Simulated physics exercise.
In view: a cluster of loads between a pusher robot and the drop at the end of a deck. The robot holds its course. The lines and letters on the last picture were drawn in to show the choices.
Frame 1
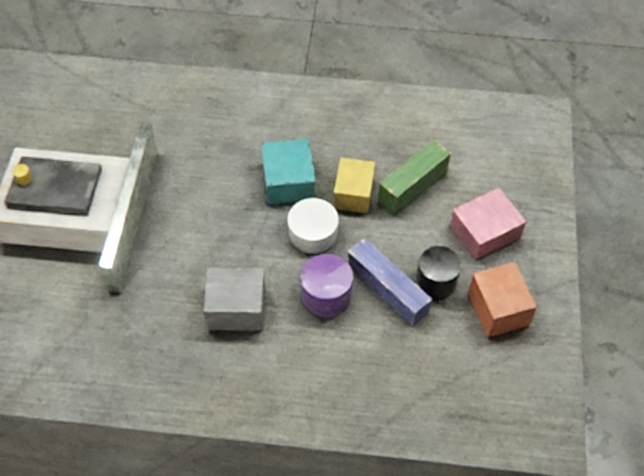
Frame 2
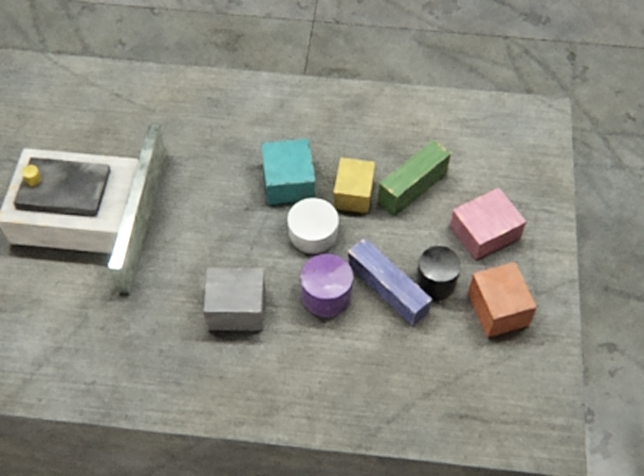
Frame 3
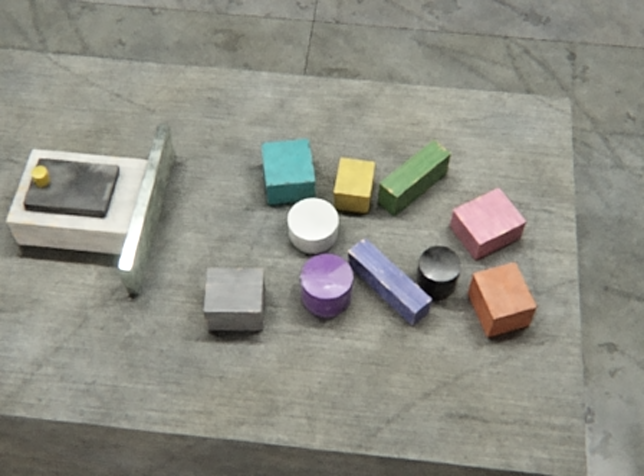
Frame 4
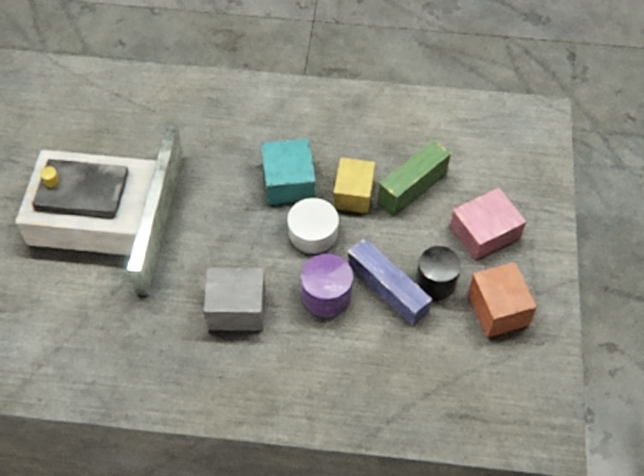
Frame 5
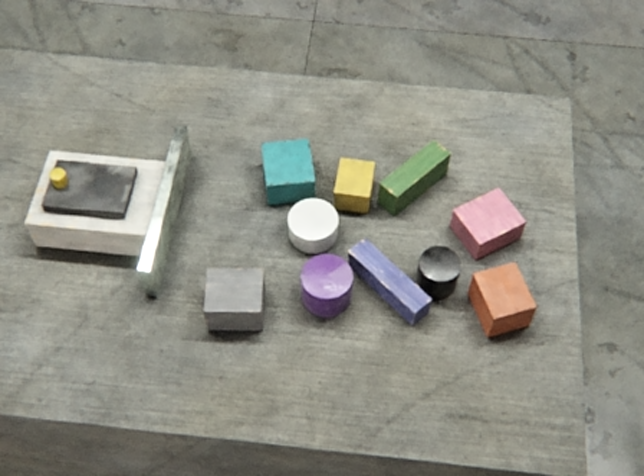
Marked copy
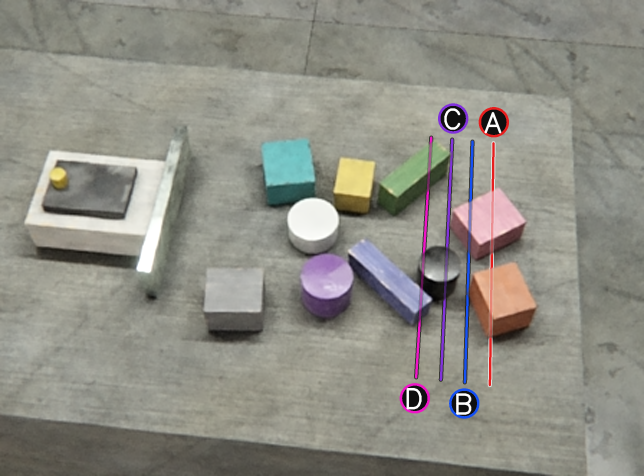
A white block-like machine with a dark top, a yellow knob and a pale upright plate across its front creeps rightward in a straight line at the left of a grey deck, seen from above at an angle. To its right sit teal, yellow, green, pink, orange, grey and blue blocks among white, purple and black cylinders. The plate touches none of them, and they and the camera stay still.
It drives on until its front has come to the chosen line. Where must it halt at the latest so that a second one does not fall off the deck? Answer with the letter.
At B, and not beyond.
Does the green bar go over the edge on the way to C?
No.
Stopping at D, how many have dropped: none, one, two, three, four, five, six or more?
The count is none.
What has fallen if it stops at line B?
It is the pink crate.
On the marked copy, A at (492, 254); B at (469, 252); C at (447, 250); D at (424, 247).
Taking B. A third of the way, robot (206, 198); grey crate (289, 316); turquoise crate (313, 174).
Two thirds of the way, robot (316, 209); orange crate (510, 303); pink crate (508, 236).
When it is over, robot (400, 217); pink crate over the edge; orange crate (578, 311); one fallen.
As for the rest, A drops three; C is within the limit but short; D is within the limit but short.
